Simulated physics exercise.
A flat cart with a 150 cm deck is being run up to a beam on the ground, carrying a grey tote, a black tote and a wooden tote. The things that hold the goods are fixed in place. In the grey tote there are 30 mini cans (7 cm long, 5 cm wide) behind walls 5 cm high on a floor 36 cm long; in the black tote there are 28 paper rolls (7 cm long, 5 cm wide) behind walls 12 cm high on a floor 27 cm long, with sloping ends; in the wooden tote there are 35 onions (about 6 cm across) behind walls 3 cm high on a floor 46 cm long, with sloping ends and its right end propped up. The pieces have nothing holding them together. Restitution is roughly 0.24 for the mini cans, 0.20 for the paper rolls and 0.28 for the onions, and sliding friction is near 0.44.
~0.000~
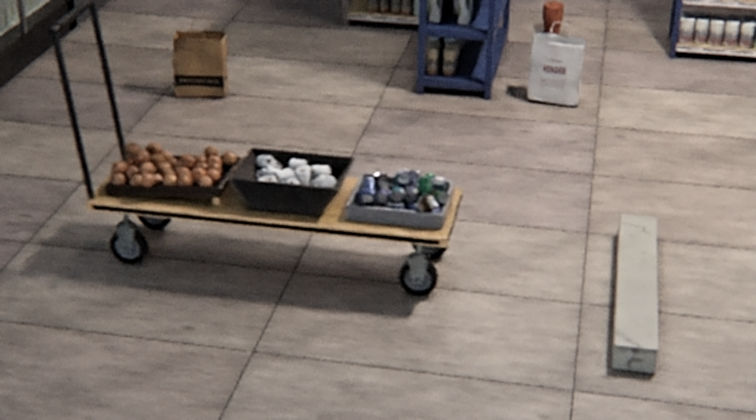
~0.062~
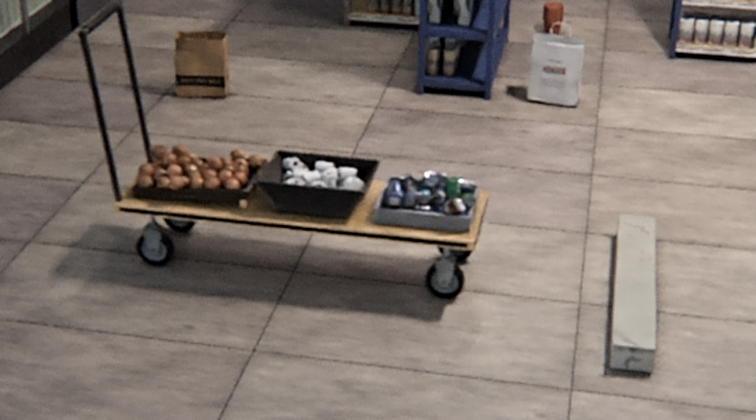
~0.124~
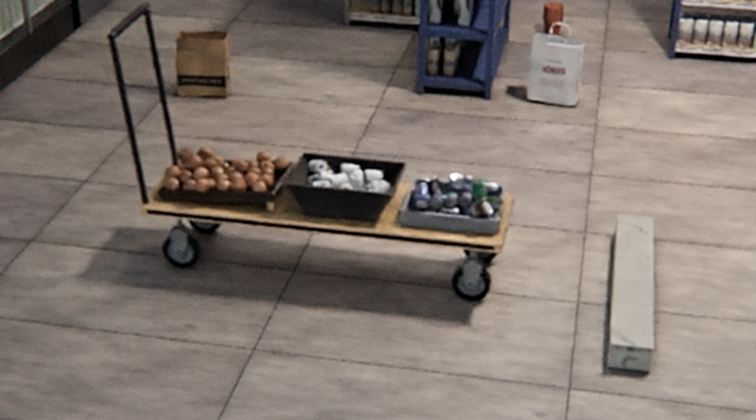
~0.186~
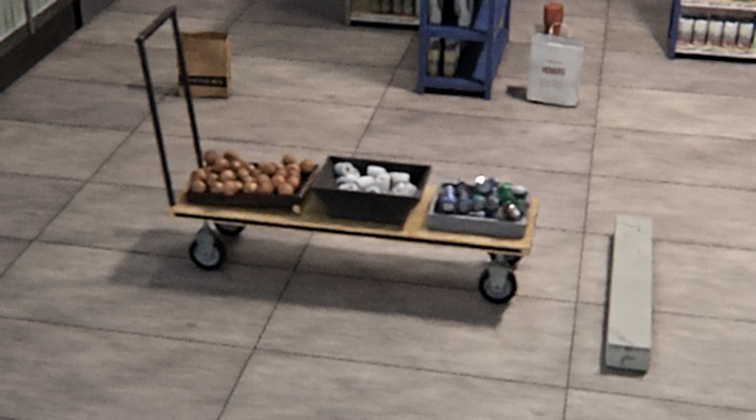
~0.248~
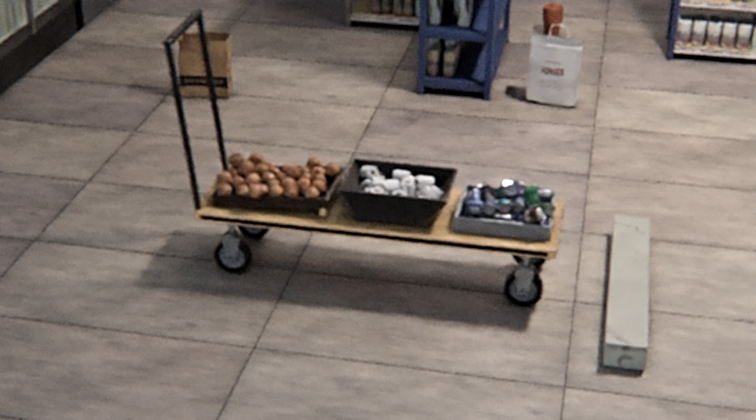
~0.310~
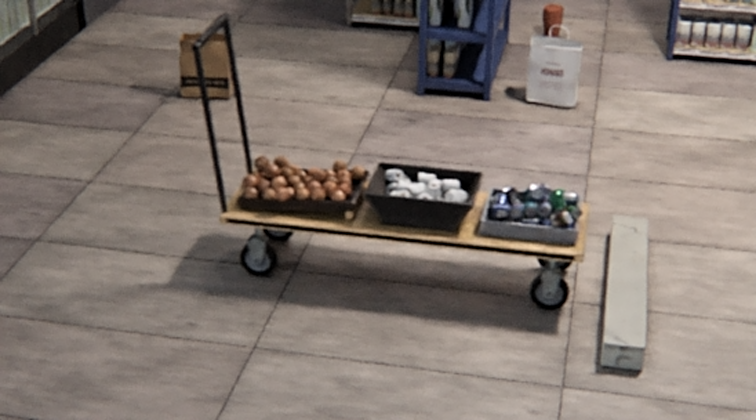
A flat cart carrying a wooden tote of onions, a black tote of white rolls and a grey tote of small cans rolled steadily to the right across the tiled floor, nearing a pale beam.
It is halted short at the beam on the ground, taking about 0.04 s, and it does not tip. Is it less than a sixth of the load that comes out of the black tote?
Yes.
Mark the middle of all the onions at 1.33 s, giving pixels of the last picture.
They're centred near (343, 187).
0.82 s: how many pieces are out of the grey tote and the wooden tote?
Estimate at that time - grey tote 10, wooden tote 5, give or take.
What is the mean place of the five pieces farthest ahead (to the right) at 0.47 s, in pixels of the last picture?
Somewhere near pixel (624, 209).
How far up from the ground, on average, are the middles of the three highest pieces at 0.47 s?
Roughly 46 centimetres.
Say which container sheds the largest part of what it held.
It's the grey tote.
After 0.37 s, contact.
After 0.47 s, 3 of 30 out of the grey tote, 0 of 28 out of the black tote and 2 of 35 out of the wooden tote.
After 0.59 s, 7 of 30 out of the grey tote, 0 of 28 out of the black tote and 4 of 35 out of the wooden tote.
After 0.82 s, 10 of 30 out of the grey tote, 0 of 28 out of the black tote and 5 of 35 out of the wooden tote.
When it is over (at 1.33 s), 11 of 30 out of the grey tote, 0 of 28 out of the black tote and 6 of 35 out of the wooden tote. Asked share, 0 of 28, 0 per cent.
